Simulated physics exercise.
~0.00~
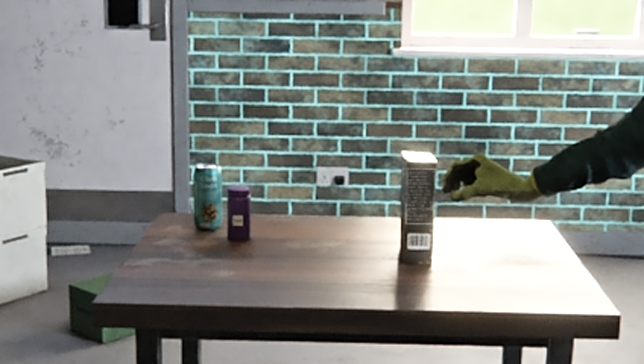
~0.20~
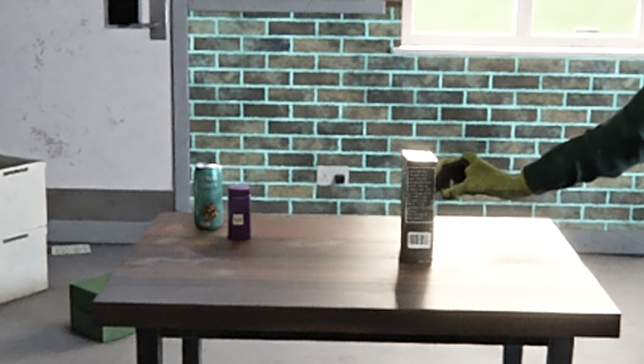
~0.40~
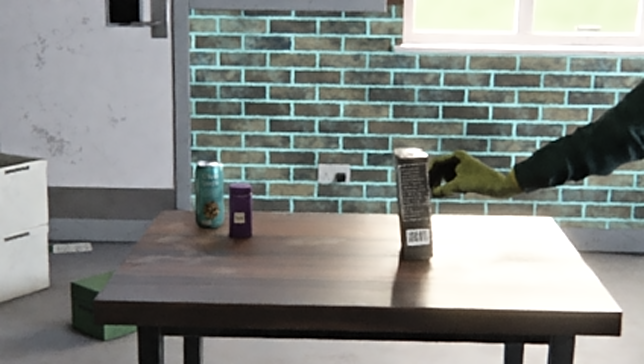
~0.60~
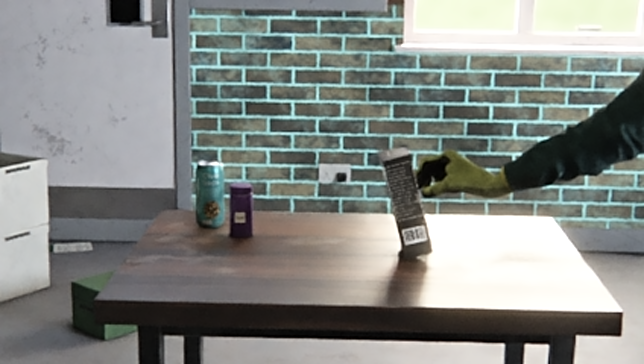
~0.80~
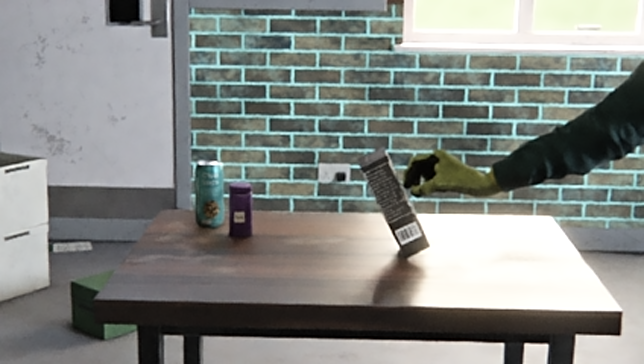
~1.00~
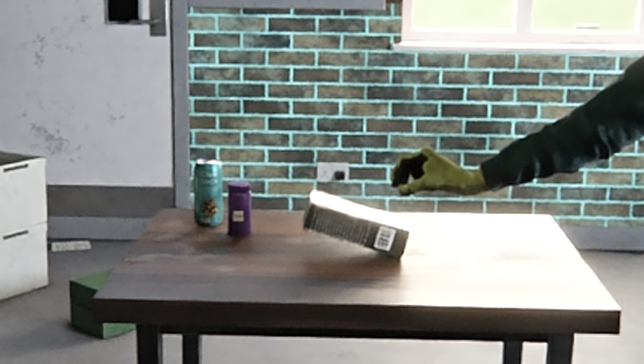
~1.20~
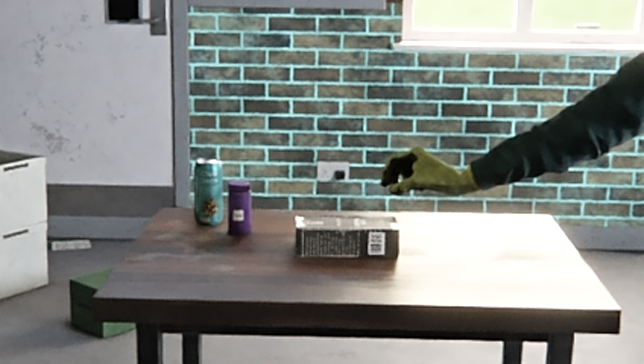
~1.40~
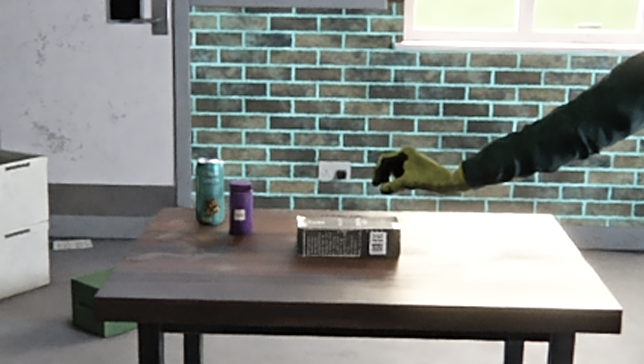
In this clip, a green hand in a dark sleeve reaches from the right and pushes an upright black packet on a wooden table, which tilts left, topples and ends lying on its side, while a turquoise can and purple shaker stay standing.
